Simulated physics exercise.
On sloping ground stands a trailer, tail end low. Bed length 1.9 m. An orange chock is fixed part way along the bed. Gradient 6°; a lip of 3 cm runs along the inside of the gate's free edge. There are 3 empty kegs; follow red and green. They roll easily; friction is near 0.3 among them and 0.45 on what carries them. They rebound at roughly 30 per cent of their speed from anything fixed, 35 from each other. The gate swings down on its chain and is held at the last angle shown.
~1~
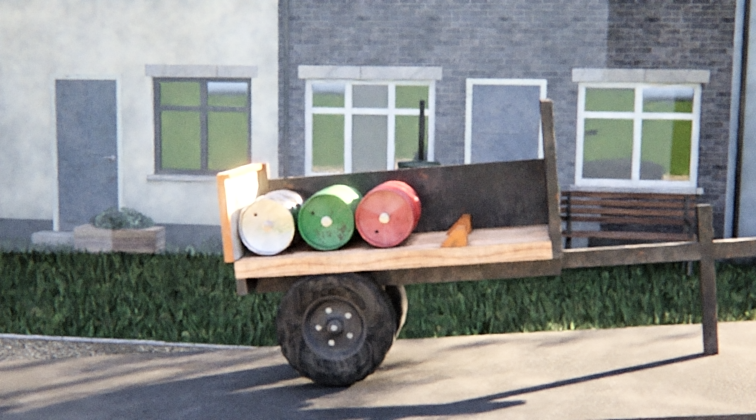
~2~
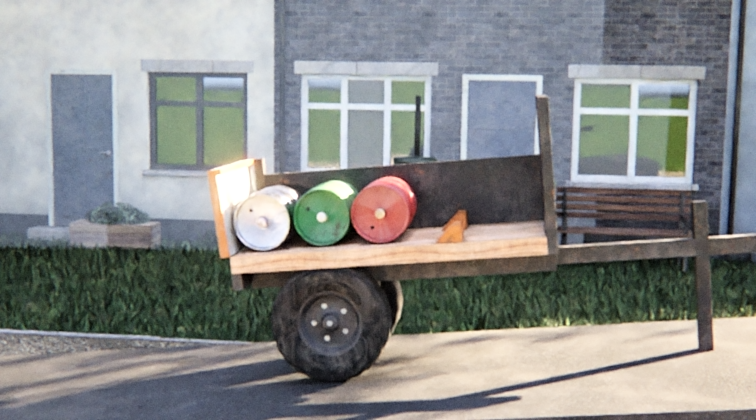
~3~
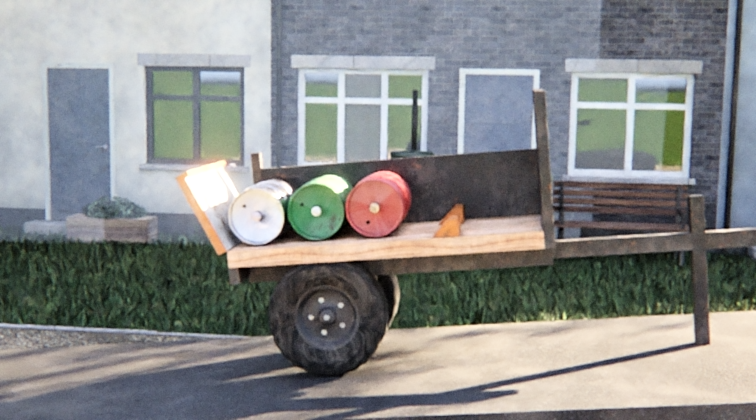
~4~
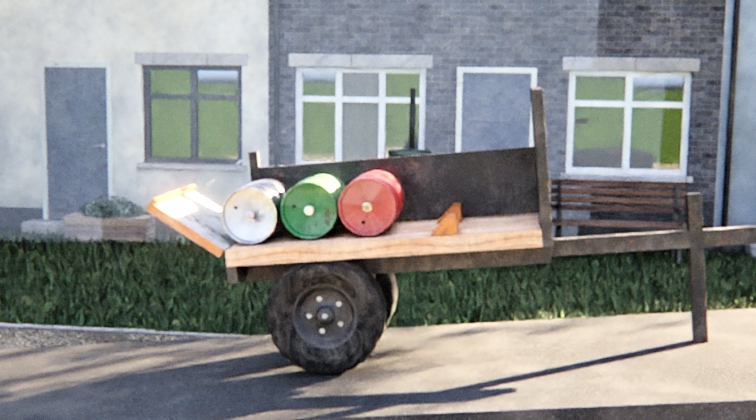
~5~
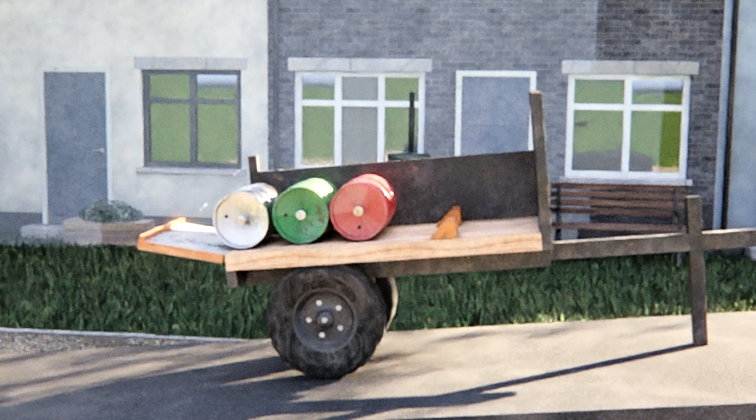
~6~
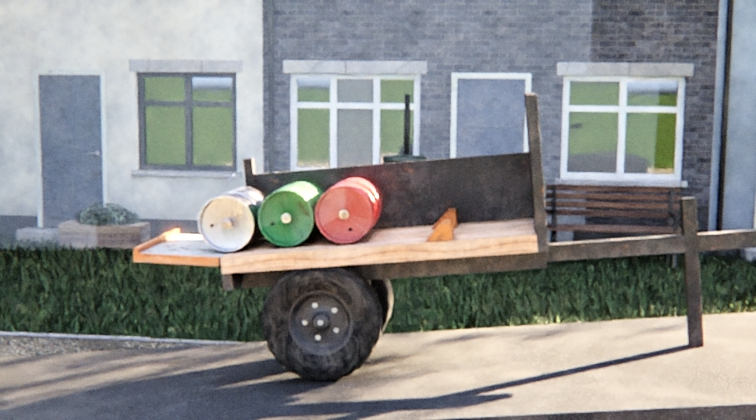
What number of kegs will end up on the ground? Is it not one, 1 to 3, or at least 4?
That makes not one of the 3.
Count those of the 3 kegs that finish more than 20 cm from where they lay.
The count is 3.
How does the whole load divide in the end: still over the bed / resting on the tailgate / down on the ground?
1, 2 and 0.
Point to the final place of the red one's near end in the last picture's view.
At about (272, 220).
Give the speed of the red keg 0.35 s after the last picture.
Roughly 0.4 m/s.
Another 0.3 s on from the last picture, red is on the bed, 60 cm short of the hinge, rolling left; green is on the bed, 25 cm short of the hinge, rolling left; 0 out so far.
Another 0.6 s on from the last picture, red is on the bed, 50 cm short of the hinge, rolling left; green is on the bed, 15 cm short of the hinge, rolling left; 0 out so far.
Another 0.9 s on from the last picture, red is on the bed, 35 cm short of the hinge, rolling left; green is on the gate, 5 cm past the hinge, rolling left; 0 out so far.
In the end (1.3 s after the last picture), red is on the bed, 30 cm short of the hinge; green is on the gate, 5 cm past the hinge; 0 out so far.
